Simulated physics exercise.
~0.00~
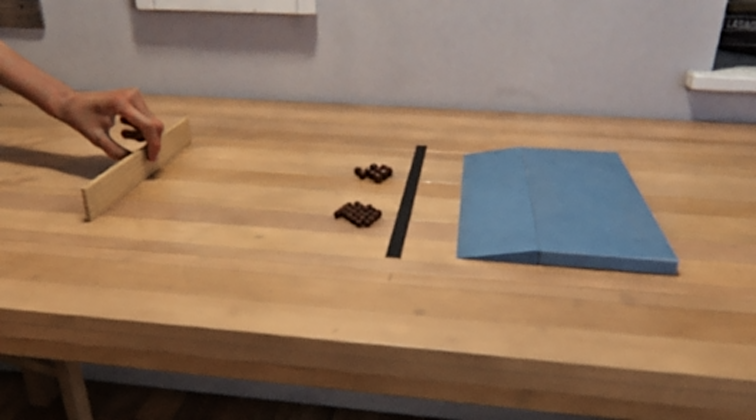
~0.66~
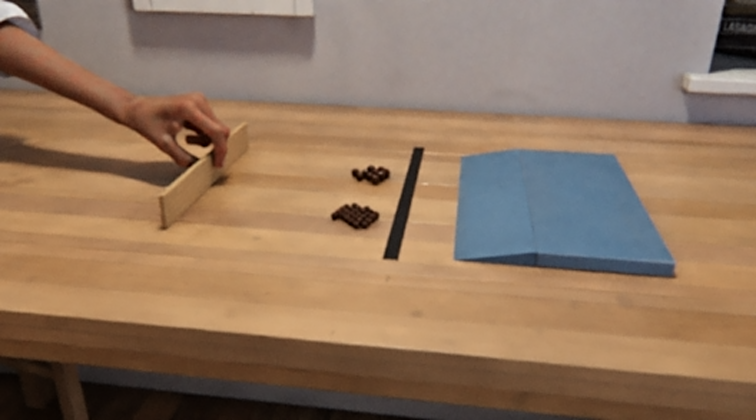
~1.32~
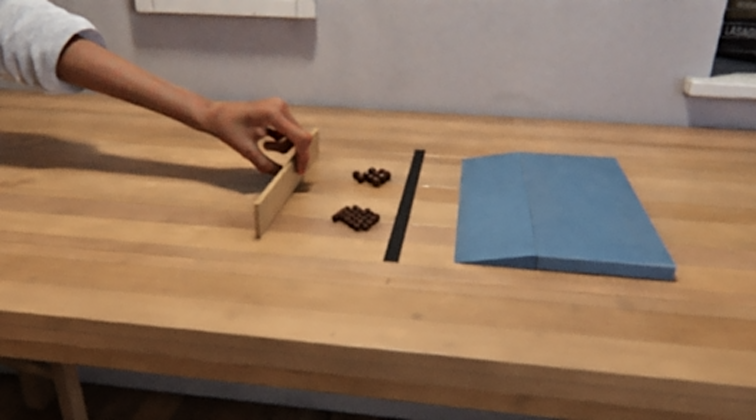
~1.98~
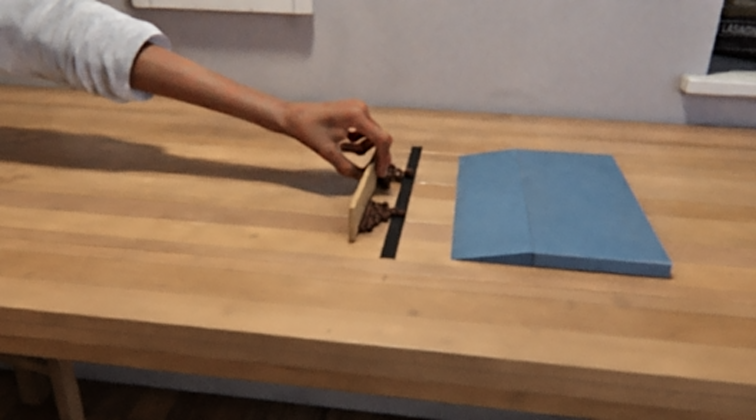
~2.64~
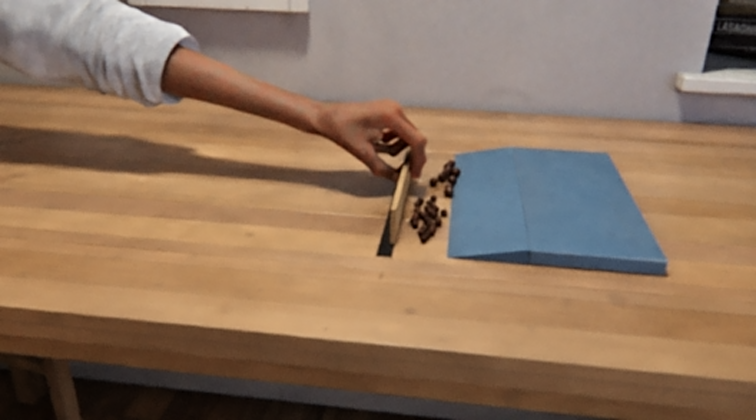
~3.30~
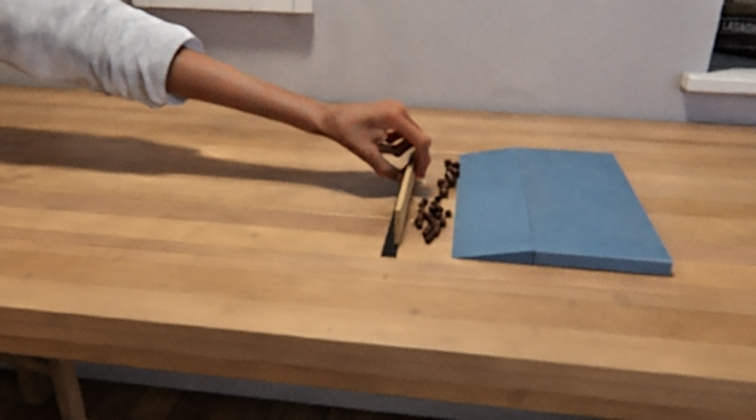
The video shows a hand sliding an upright piece of card rightward across a wooden table, pushing two small clusters of dark bead-like pieces over a black tape line toward a blue ramp. The card stops at the tape, and the pieces come to rest short of the ramp's top.
